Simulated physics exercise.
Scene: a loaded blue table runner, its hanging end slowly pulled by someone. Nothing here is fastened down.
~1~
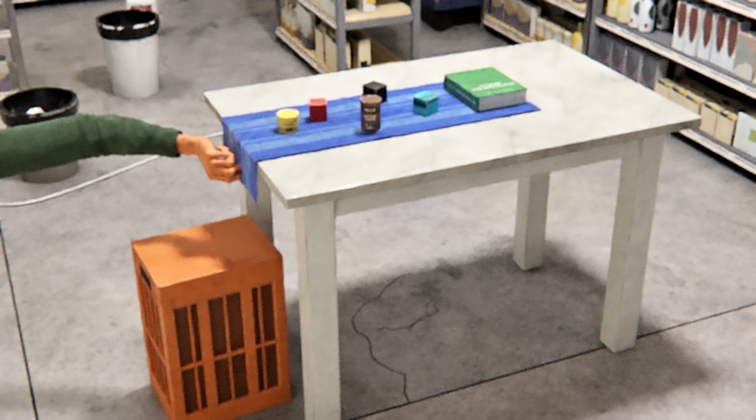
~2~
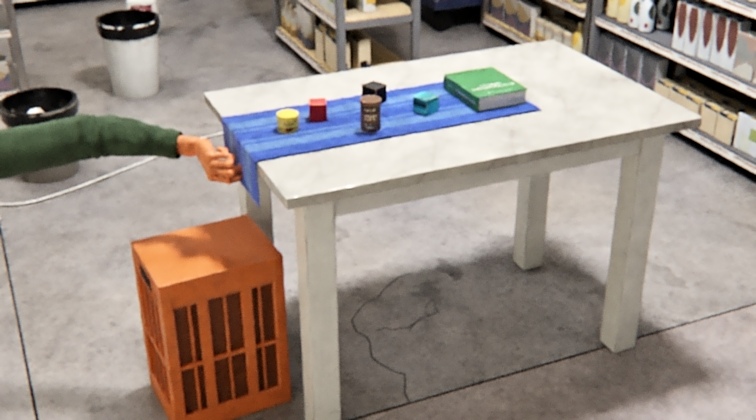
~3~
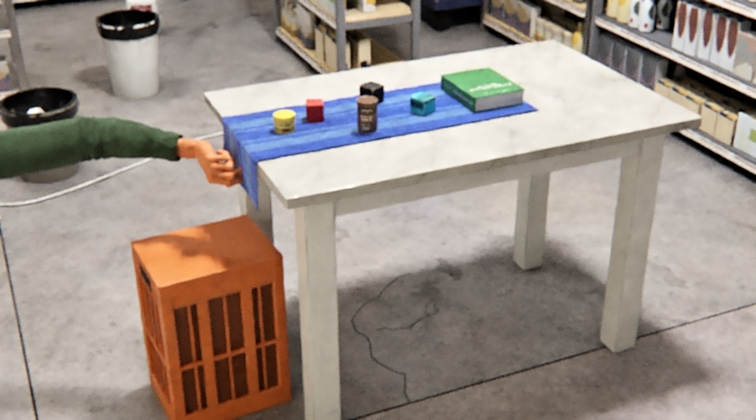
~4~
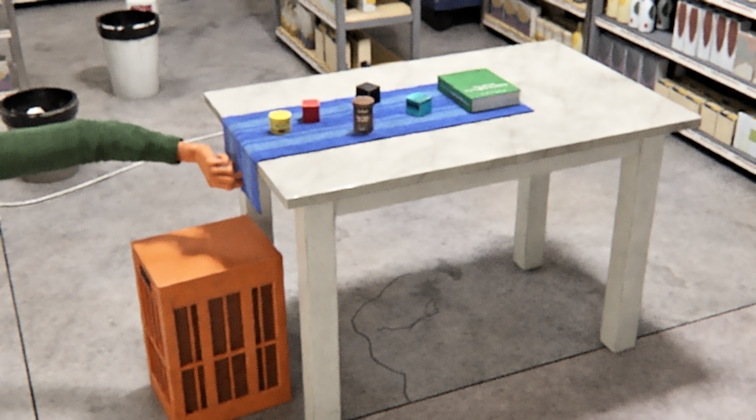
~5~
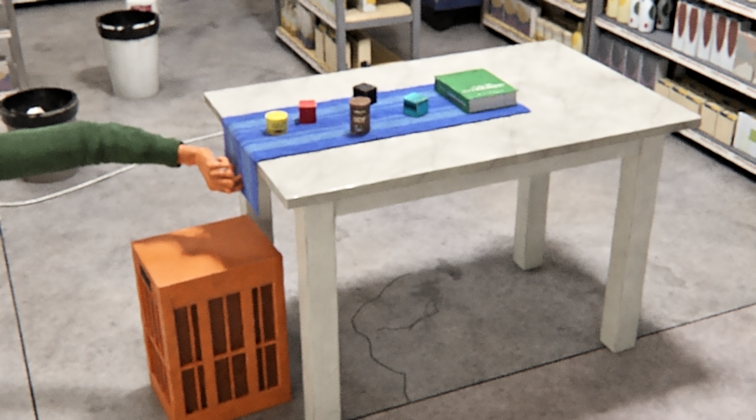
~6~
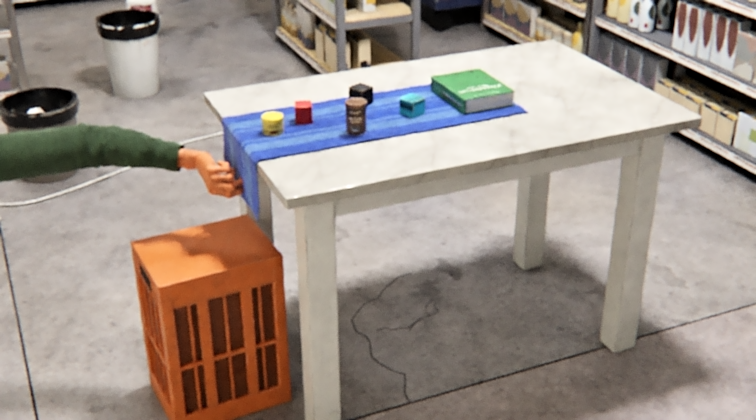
The clip opens on a blue runner across a white table, holding a yellow pot, cubes, a brown can and a green book, as a green-sleeved hand grips its hanging end. The hand slowly draws the cloth down, and the items slide slightly left with it, above an orange crate.
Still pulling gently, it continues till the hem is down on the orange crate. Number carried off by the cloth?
I predict that one object will leave the top.
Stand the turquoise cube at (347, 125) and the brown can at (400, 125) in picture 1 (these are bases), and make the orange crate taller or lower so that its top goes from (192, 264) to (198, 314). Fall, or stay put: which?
Here's what happens: The turquoise cube leaves its perch, the brown can remains aboard.
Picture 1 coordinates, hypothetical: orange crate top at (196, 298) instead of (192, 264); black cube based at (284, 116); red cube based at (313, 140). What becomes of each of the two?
In the end the black cube is no longer on top and the red cube is no longer on top.
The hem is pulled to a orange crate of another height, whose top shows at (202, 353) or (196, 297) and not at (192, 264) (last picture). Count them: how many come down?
First height: 4; second height: 2.
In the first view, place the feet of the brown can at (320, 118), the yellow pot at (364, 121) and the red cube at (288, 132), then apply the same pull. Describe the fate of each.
Here's what happens: The brown can remains aboard, the yellow pot remains aboard, the red cube leaves its perch.
Soon after, hem near (244, 220); all still up.
Then, hem on the crate; yellow pot gone.
At rest, hem on the crate; yellow pot gone. It carries off one.
